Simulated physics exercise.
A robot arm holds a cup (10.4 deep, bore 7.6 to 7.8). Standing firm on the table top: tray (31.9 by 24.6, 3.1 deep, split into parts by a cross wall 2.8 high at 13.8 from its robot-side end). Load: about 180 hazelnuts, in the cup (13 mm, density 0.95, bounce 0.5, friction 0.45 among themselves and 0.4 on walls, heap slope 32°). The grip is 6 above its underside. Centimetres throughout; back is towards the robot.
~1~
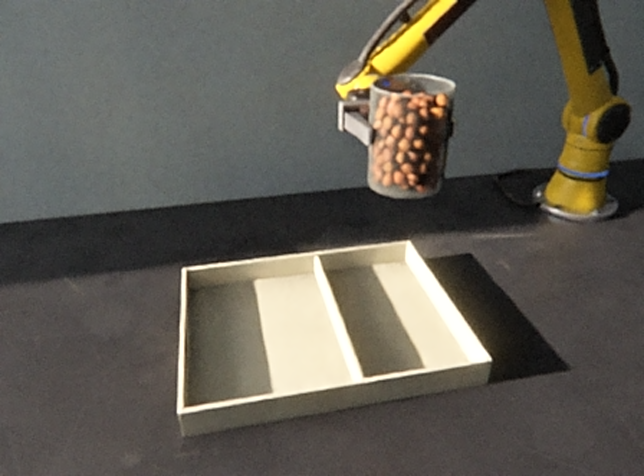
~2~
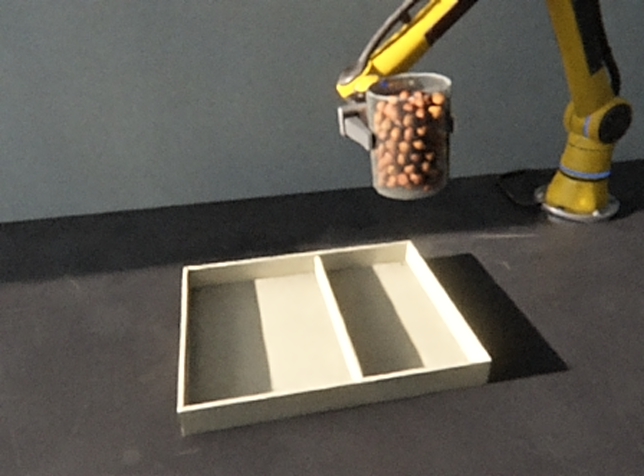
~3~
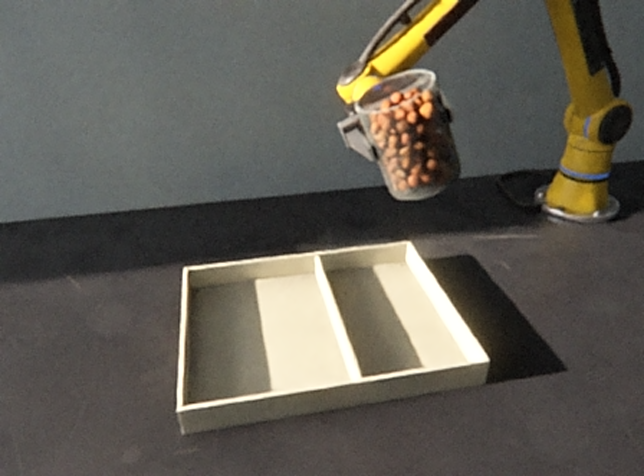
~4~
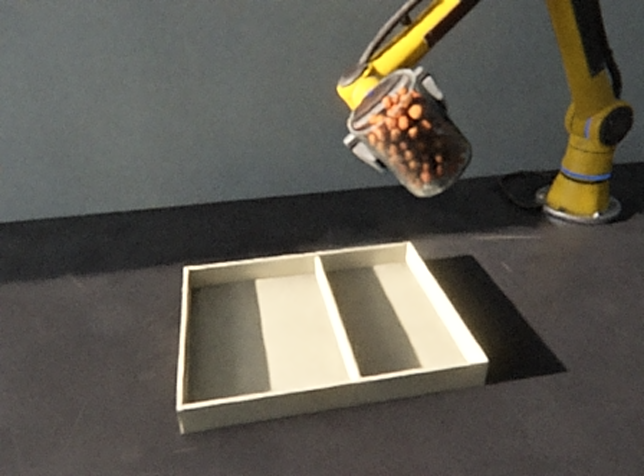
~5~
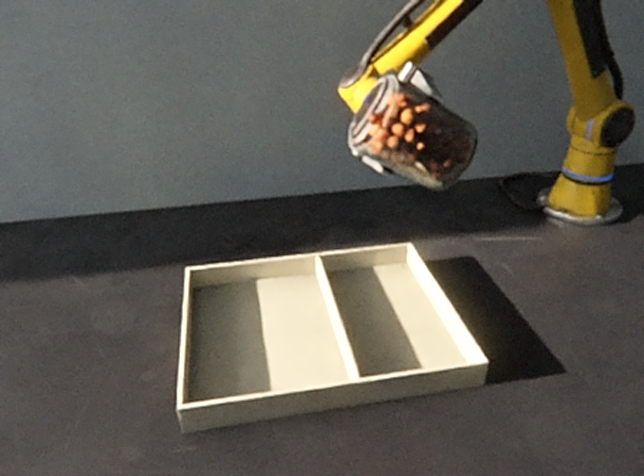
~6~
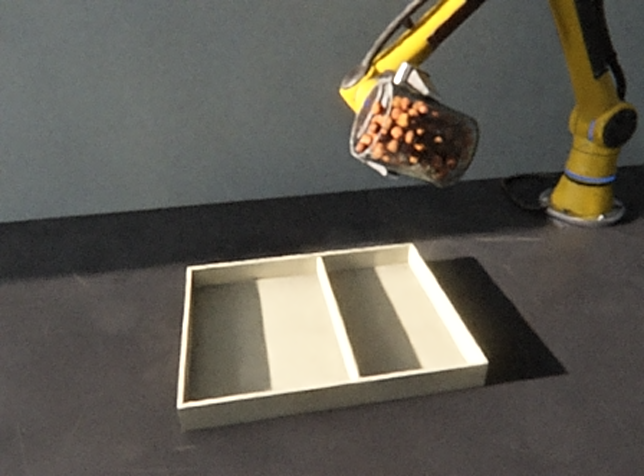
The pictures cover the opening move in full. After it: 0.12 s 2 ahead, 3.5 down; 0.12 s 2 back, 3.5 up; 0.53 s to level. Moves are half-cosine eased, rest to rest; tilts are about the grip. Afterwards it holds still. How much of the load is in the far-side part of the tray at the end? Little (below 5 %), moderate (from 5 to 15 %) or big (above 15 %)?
Answer: Little; below 5 % of the hazelnuts finish in the far-side part of the tray.
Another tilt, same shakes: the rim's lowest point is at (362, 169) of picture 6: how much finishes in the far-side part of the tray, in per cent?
Some 15 per cent.
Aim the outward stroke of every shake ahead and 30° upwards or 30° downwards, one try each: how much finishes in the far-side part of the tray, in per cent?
About 20 and 5 per cent.
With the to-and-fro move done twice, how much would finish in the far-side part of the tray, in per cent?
It would be near 0 per cent.
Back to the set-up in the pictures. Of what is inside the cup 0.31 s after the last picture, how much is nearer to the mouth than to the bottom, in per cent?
Some 40 per cent.
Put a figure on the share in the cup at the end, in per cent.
Roughly 100 per cent.
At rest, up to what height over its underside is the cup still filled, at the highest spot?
Some 10.5 cm.
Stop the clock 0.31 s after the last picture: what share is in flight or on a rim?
Roughly 1 per cent.
Then, 0.31 s after the last picture, tilted 62° forward, highest piece 28 above the table; 182 in the cup, 2 in flight or on a rim.
Then, 0.62 s after the last picture, tilted 13° forward, highest piece 29 above the table; 181 in the cup, 2 in the far-side part, 1 in the robot-side part.
Then, 0.97 s after the last picture, level, highest piece 29 above the table; 181 in the cup, 2 in the far-side part, 1 in the robot-side part.
Then, 2.02 s after the last picture, level, highest piece 29 above the table; 181 in the cup, 2 in the far-side part, 1 in the robot-side part.
Final count, 181 in the cup, 2 in the far-side part, 1 in the robot-side part. That is 1 % in the far-side part of the tray.
